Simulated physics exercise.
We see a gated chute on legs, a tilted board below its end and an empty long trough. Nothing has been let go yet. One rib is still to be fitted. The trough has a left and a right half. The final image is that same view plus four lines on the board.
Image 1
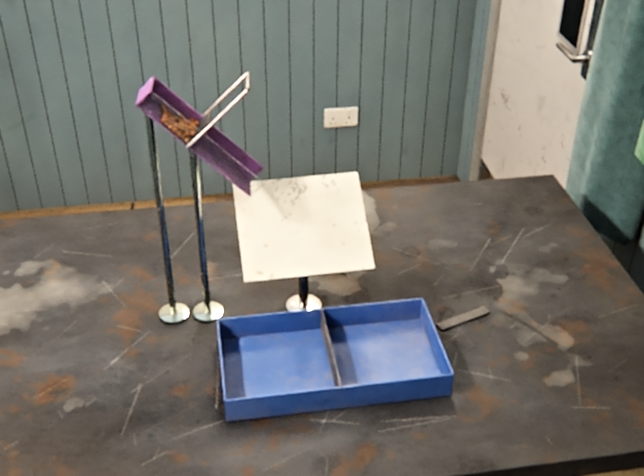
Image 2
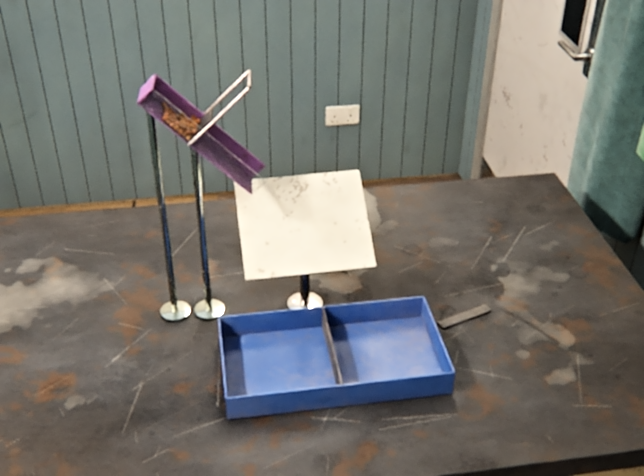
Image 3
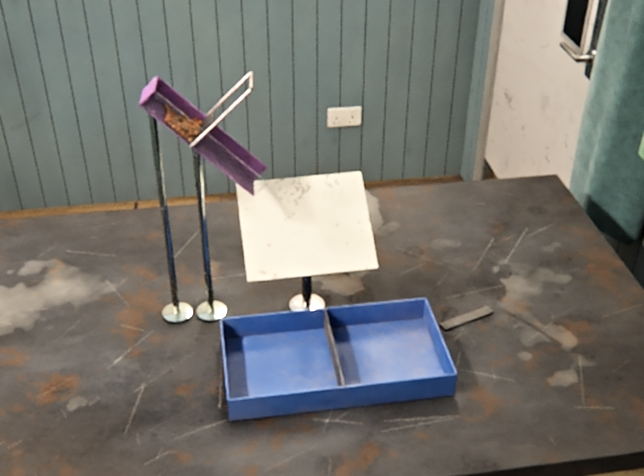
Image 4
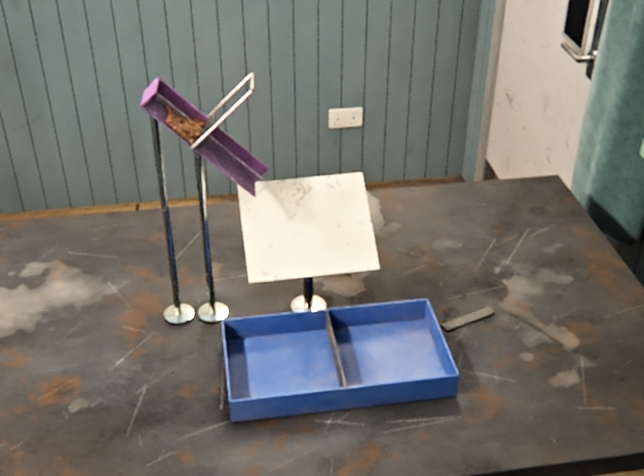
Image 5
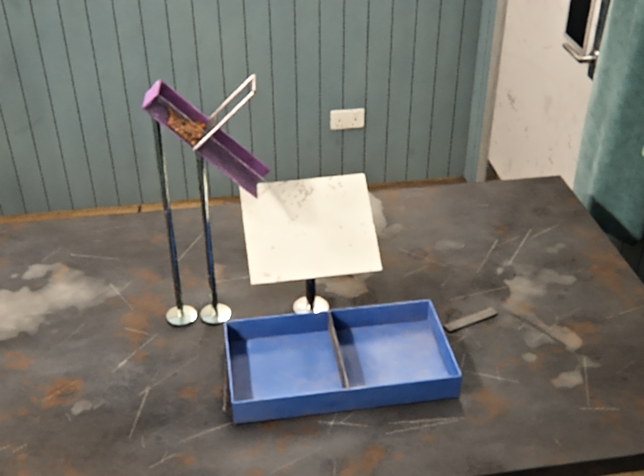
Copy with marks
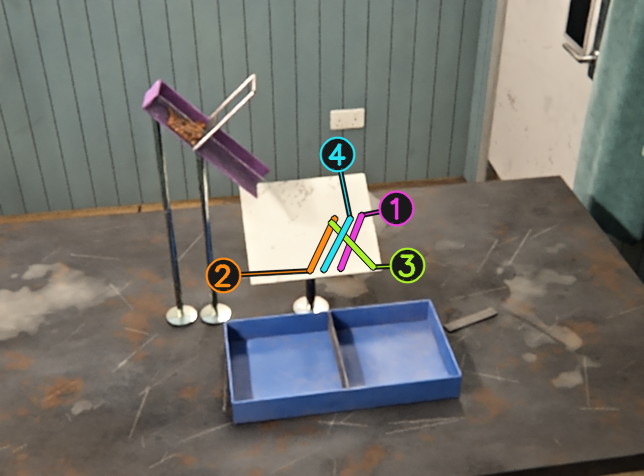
At first, a purple chute on thin legs holds a small brown load behind a closed gate, above a tilted white board and an empty blue trough with two halves. Through to the end the load stays put and the gate remains shut, with only a very slight shift of the whole view.
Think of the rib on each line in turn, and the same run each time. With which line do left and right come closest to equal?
1.
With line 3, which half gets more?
Right.
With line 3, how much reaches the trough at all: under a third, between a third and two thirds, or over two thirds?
Line 3 gives over two thirds.
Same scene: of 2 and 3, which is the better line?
That would be 3.
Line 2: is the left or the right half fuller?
Left.
On the marked copy, line 1 from (361, 215) to (340, 268); line 2 from (334, 218) to (309, 270); line 3 from (331, 222) to (373, 267); line 4 from (350, 218) to (323, 269).
With 1, of what is caught, roughly half in the left half, roughly half in the right.
With 2, of what is caught, almost all in the left half, just a few in the right.
With 3, of what is caught, roughly a quarter in the left half, the larger part in the right.
With 4, of what is caught, the larger part in the left half, about a tenth in the right.
